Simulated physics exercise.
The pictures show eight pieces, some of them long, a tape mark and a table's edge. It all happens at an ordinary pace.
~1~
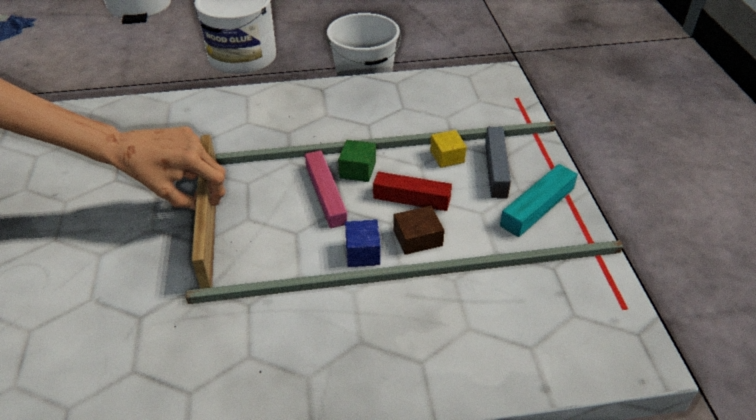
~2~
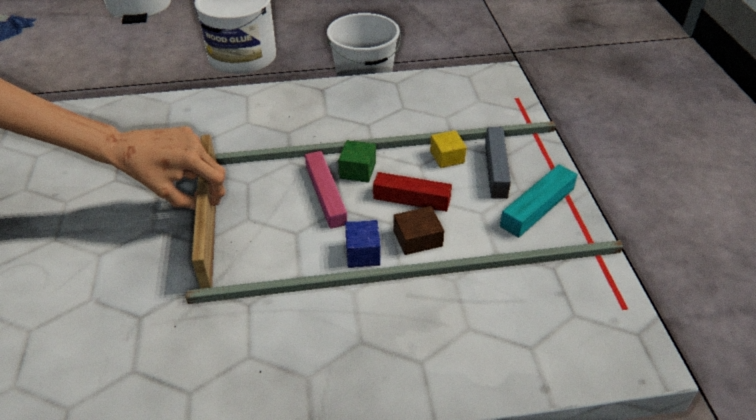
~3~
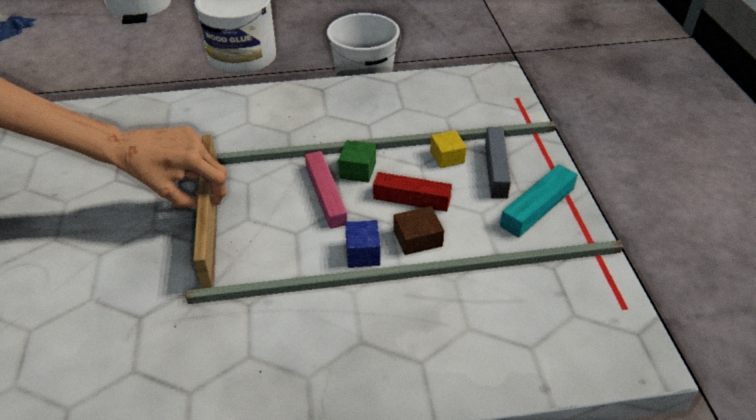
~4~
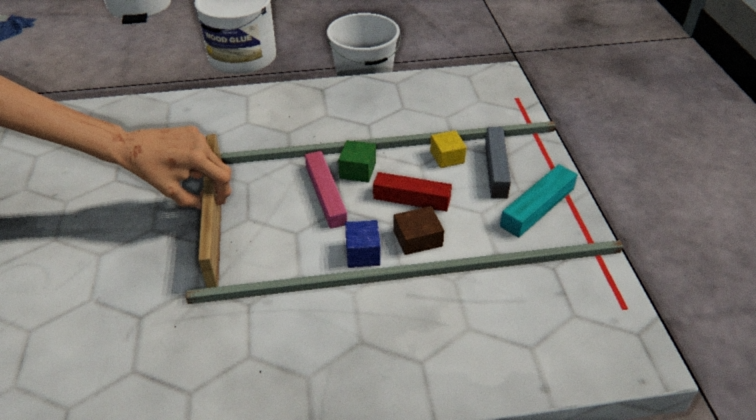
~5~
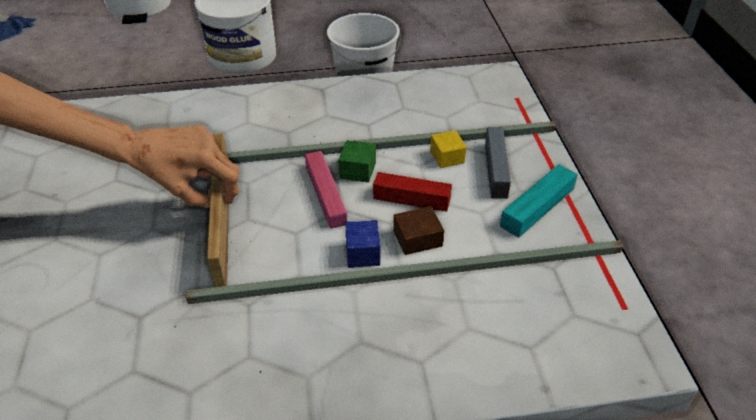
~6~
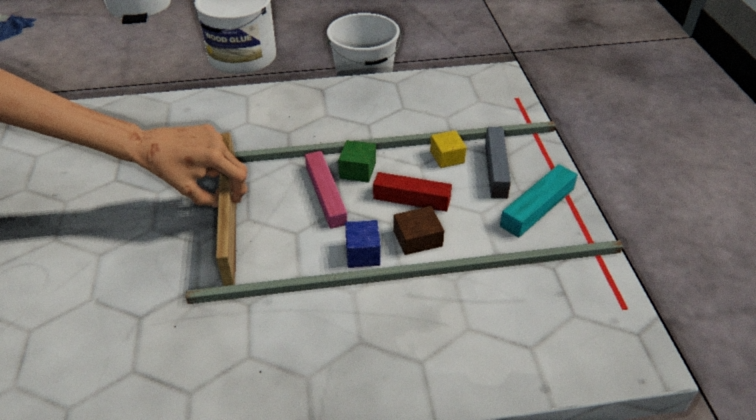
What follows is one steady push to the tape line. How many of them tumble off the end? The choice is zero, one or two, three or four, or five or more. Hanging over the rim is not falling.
The number that fall off is five or more.
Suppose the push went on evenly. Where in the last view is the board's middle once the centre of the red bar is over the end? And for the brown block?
About (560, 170), and (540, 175) for the other.
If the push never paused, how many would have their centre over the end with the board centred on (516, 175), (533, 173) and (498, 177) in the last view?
Place by place, 2, 3 and 0.
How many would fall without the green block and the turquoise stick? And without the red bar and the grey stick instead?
The counts: 4 and 4.
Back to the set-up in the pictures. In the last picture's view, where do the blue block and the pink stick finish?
Near (602, 217) and (563, 164).
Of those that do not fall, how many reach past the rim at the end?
It comes to 1.
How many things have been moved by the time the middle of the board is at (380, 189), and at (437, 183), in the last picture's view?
First 5, then 8.
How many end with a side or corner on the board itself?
The number is 2.
Soon after, none off yet; turquoise stick at rest near (540, 200); grey stick at rest near (497, 161); yellow block at rest near (448, 149).
In the end, the number that fall off is five or more; gone, green block, brown block, red bar, yellow block, grey stick and turquoise stick.
